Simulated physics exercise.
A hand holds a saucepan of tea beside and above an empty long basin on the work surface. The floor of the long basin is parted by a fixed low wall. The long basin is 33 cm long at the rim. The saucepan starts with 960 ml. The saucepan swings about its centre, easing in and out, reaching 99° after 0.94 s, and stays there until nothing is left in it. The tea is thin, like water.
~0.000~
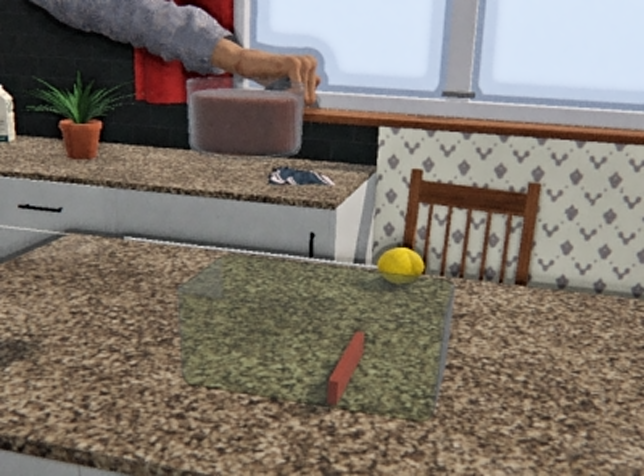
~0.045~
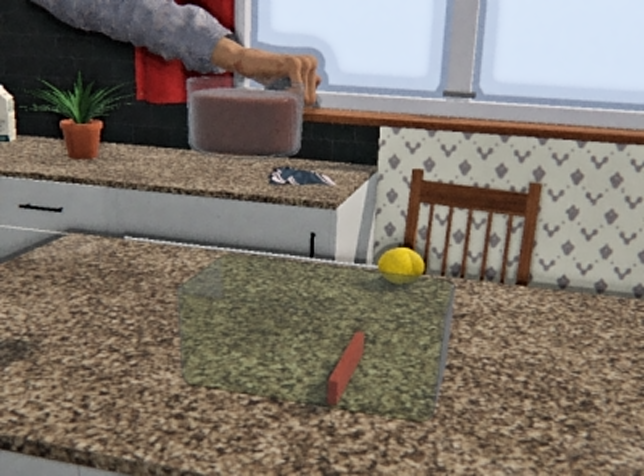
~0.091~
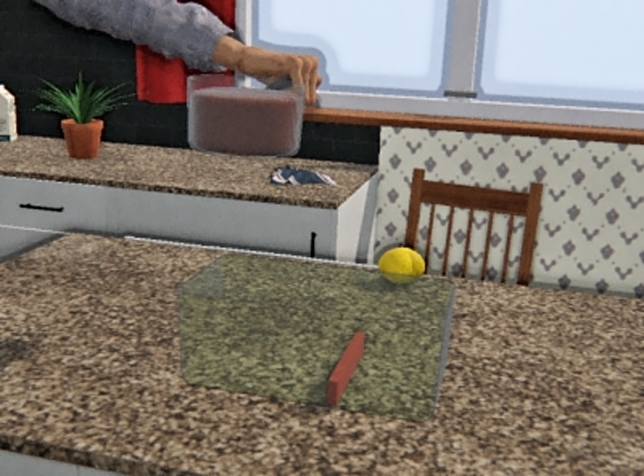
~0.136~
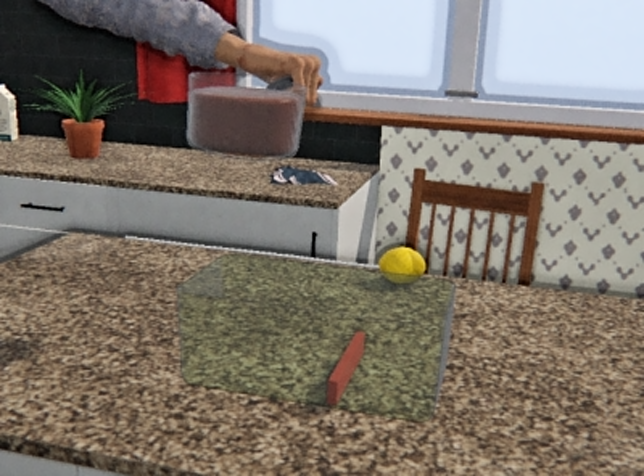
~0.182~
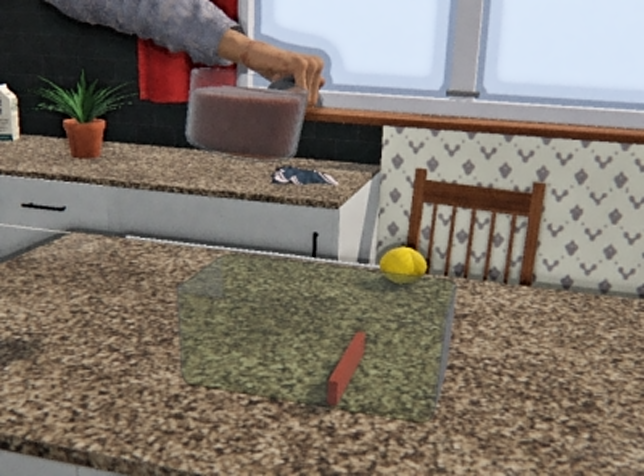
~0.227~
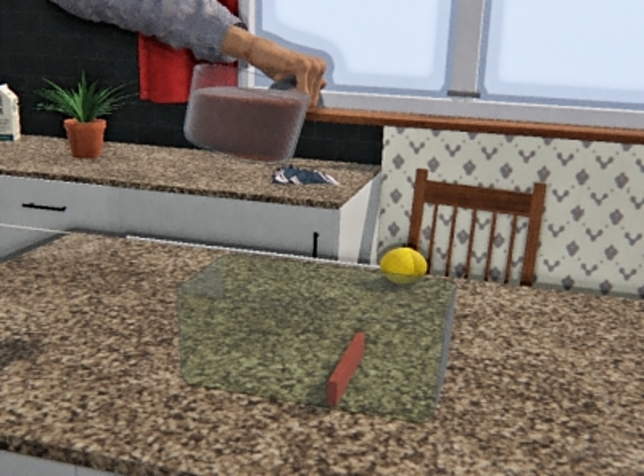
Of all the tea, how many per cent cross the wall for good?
The far part has some 55 per cent.
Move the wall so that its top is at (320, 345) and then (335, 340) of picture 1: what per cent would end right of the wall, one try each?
In turn about 90 and 75 per cent.
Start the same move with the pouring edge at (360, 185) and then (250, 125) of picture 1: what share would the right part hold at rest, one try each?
First 65, then 15 per cent.
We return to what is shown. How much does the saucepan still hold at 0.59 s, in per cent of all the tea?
Near 62 in a hundred.
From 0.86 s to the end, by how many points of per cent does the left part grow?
About 36 per cent.
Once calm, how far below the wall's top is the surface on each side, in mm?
Some 20 mm on the left and 4 mm on the right.
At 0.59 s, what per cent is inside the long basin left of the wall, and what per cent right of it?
Left about 2, right about 3.
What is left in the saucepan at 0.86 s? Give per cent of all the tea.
Near 14 in a hundred.
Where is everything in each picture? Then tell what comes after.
It leans 0°; its right rim is at (301, 88); the tea meets the walls at (197, 91) and (300, 98); the long basin's rim runs from (201, 273) to (449, 304); the wall's top is at (348, 356), in the first picture.
It leans 1°; its right rim is at (301, 88); the tea meets the walls at (197, 91) and (300, 98), in the second picture.
It leans 2°; its right rim is at (302, 89); the tea meets the walls at (198, 90) and (301, 98), in the third picture.
It leans 5°; its right rim is at (303, 92); the tea meets the walls at (198, 90) and (301, 98), in the fourth picture.
It leans 9°; its right rim is at (305, 96); the tea meets the walls at (200, 89) and (304, 99), in the fifth picture.
It leans 14°; its right rim is at (306, 101); the tea meets the walls at (199, 90) and (306, 99), in the sixth picture.
By 0.59 s the tilt is 69° and 61 per cent is still to pour, 2 is left of the wall and 3 right of it.
By 0.86 s the tilt is 97° and 14 per cent is still to pour, 8 is left of the wall and 55 right of it.
By 1.14 s the tilt is 99° and 2 per cent is still to pour, 30 is left of the wall and 62 right of it.
By 1.44 s the tilt is 99° and 0 per cent is still to pour, 43 is left of the wall and 55 right of it.
At rest 44 per cent lies left of the wall, 55 right of it and 2 outside.
